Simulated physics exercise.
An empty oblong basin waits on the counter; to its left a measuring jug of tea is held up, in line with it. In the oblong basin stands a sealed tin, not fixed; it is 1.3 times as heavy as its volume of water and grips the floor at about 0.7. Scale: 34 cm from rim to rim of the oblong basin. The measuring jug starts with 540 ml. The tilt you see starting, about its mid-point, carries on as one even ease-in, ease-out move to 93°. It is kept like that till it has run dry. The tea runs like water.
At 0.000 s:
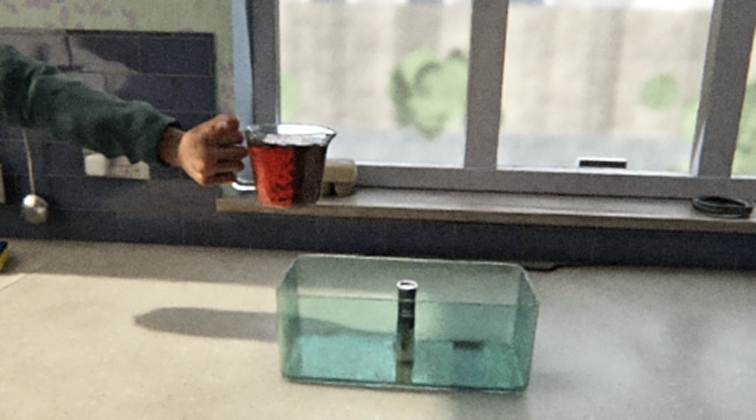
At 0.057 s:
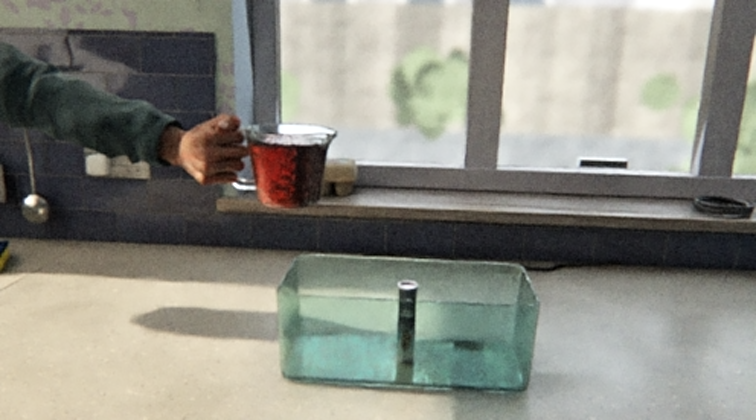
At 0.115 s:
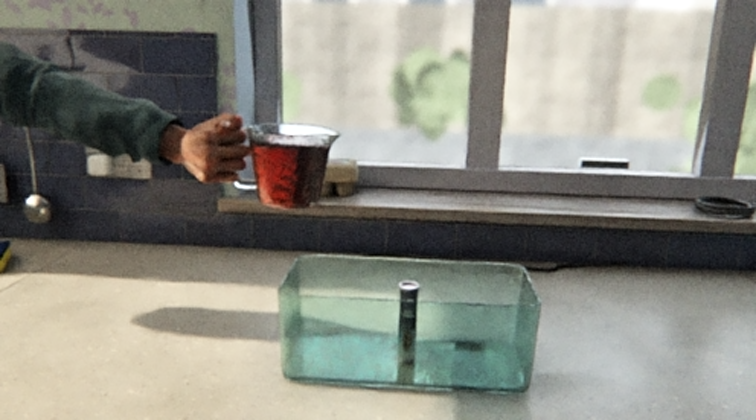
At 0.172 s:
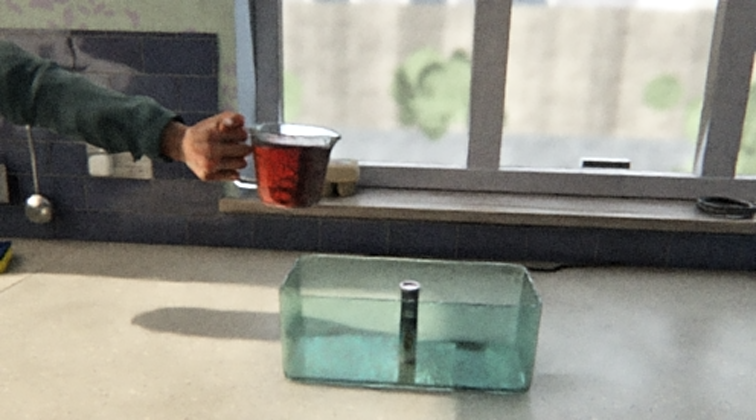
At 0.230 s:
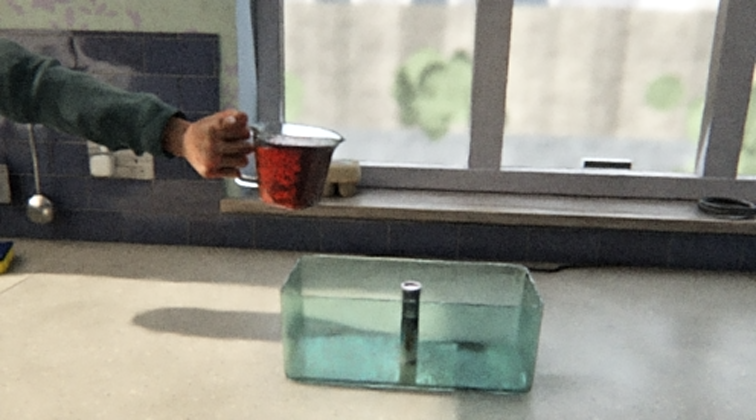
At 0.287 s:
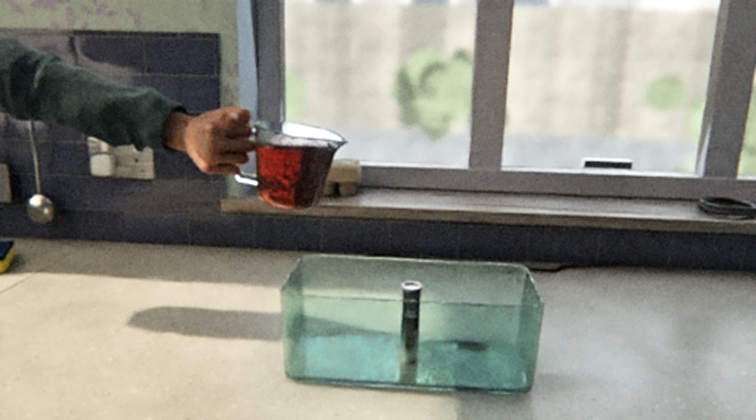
We see a hand holding a glass measuring jug of reddish-brown tea above and to the left of an oblong glass basin on a counter, then tilting the jug slightly to the right, with the tea still inside.
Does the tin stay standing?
It goes over.
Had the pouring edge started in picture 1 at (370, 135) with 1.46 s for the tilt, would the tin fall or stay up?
Then it keeps standing.
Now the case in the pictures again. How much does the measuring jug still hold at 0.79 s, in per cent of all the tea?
About 78 per cent.
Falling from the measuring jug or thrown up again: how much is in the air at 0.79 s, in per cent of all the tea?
Some 16 per cent.
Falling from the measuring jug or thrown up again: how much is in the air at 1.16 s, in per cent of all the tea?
Near 20 in a hundred.
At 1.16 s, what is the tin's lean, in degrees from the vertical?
About 30°.
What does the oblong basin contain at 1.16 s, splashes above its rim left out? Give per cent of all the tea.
Some 52 per cent.
Then, 0.79 s in, the tilt is 52° and 78 per cent is still to pour; the tin stands where it began.
Then, 1.16 s in, the tilt is 83° and 28 per cent is still to pour; the tin leans 32°.
Then, 1.54 s in, the tilt is 93° and 3 per cent is still to pour; the tin lies on its side.
Then, 1.96 s in, the tilt is 93° and 0 per cent is still to pour; the tin lies on its side.
Finally, the tin lies on its side.
